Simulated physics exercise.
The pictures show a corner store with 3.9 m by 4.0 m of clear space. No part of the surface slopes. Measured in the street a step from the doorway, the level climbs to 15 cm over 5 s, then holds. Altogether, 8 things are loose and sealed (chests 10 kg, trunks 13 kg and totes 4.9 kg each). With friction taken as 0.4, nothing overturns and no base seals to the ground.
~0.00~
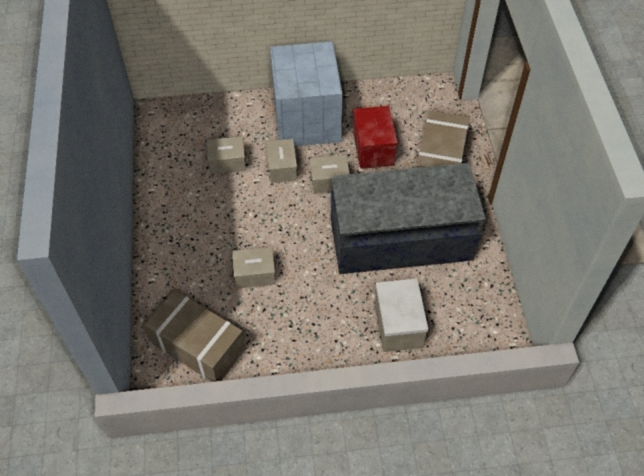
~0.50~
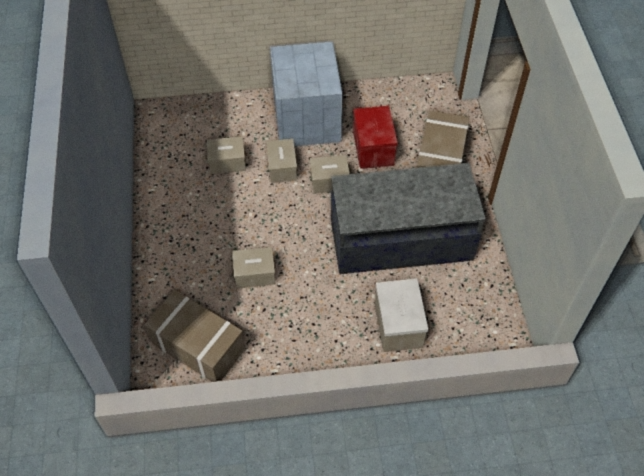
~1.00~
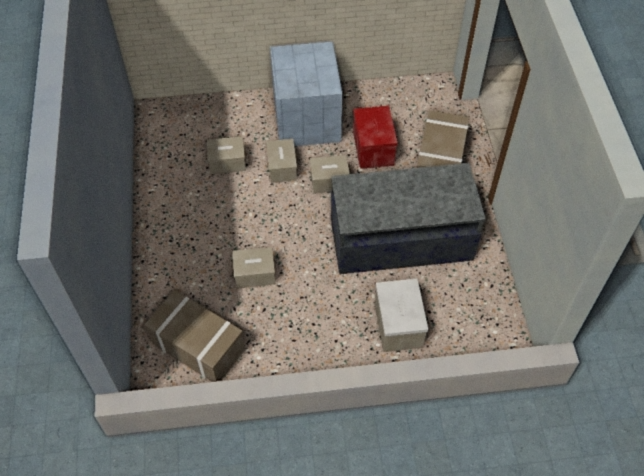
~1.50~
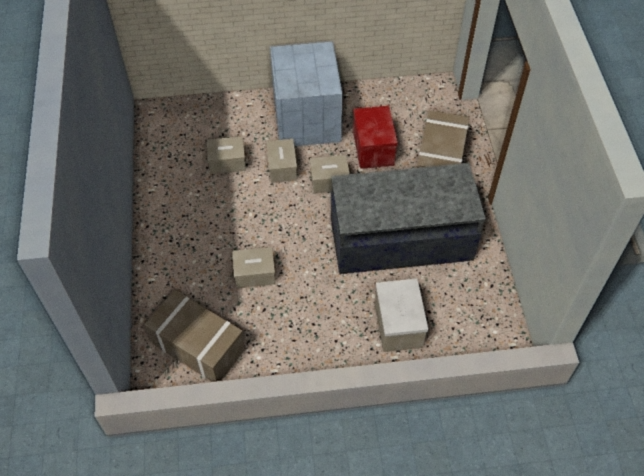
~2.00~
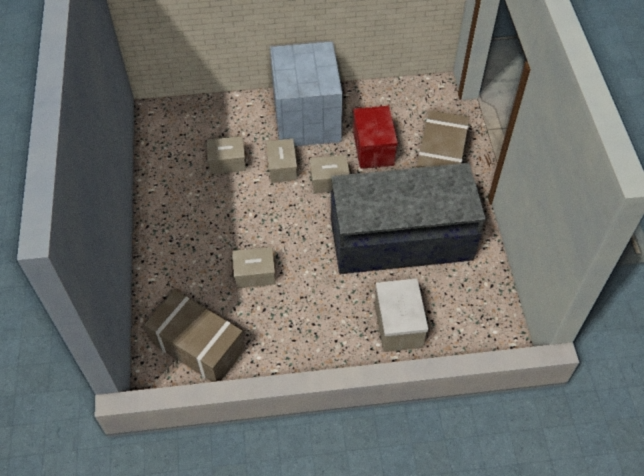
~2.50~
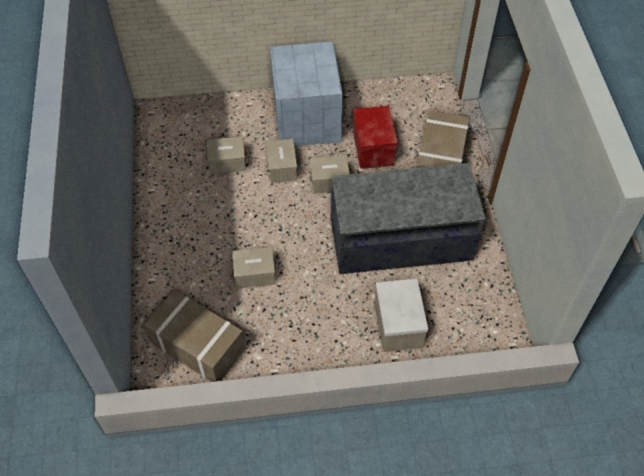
Water spreading over the paving outside a walled room and reaching the doorway, while the boxes and red chest inside stay still.
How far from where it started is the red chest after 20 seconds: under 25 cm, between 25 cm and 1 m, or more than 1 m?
It is more than 1 m away.
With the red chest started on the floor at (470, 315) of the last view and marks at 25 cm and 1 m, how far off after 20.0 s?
Looks like it is pushed slightly.
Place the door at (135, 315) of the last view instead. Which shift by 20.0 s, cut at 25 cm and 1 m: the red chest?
The red chest would drift a bit.
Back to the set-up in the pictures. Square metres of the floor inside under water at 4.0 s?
Near 1.5 m2 in all.
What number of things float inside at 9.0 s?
By my count, 1.
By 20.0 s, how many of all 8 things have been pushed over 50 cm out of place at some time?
The number is 8.
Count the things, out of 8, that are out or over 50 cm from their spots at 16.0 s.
By that point, 8.
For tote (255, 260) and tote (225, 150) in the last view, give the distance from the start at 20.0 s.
Respectively 200 and 60 centimetres.
After 4.0 s the red chest is near (374, 125), 0.0 m from its start, aground; 0 afloat.
After 9.0 s the red chest is near (226, 149), 1.6 m from its start, aground; 1 afloat.
After 16.0 s the red chest is near (347, 339), 2.6 m from its start, afloat; 8 afloat.
After 20.0 s the red chest is near (344, 327), 2.6 m from its start, afloat; 8 afloat.
